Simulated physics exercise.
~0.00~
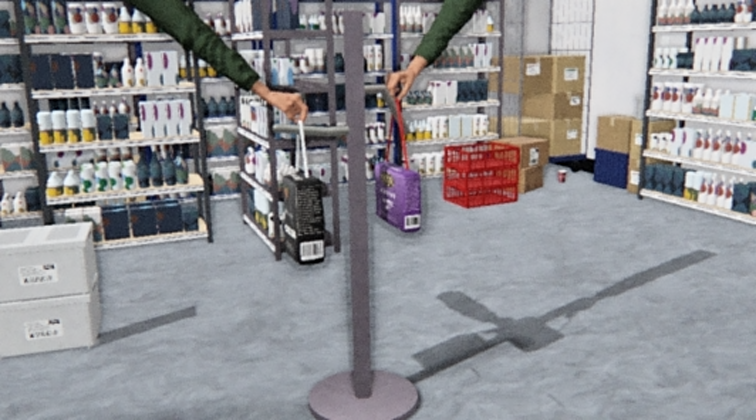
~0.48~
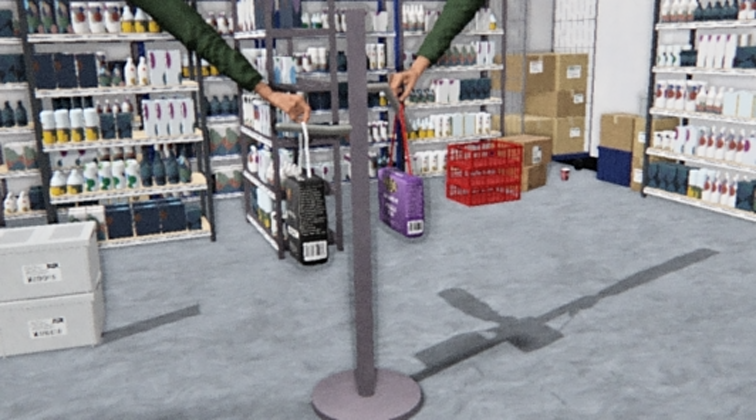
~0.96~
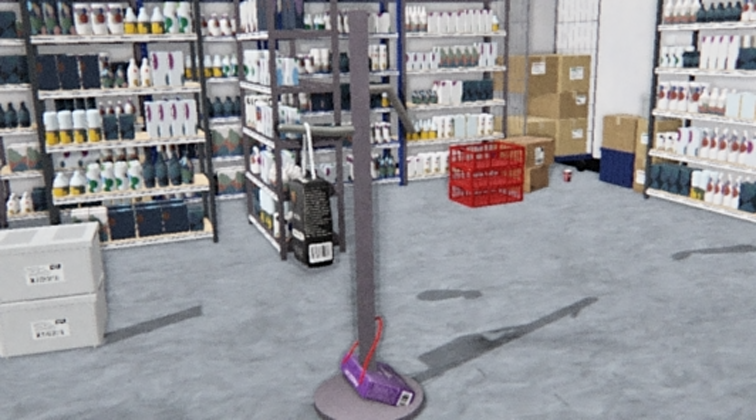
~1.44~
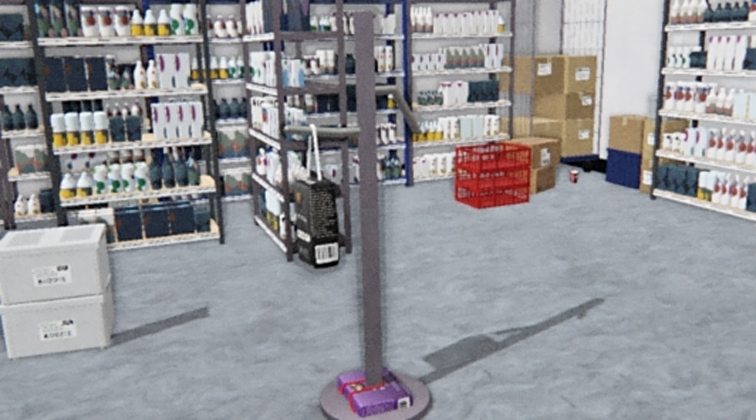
Two hands releasing bags on a stand's pegs, the black one staying hung while the purple one drops to the base.
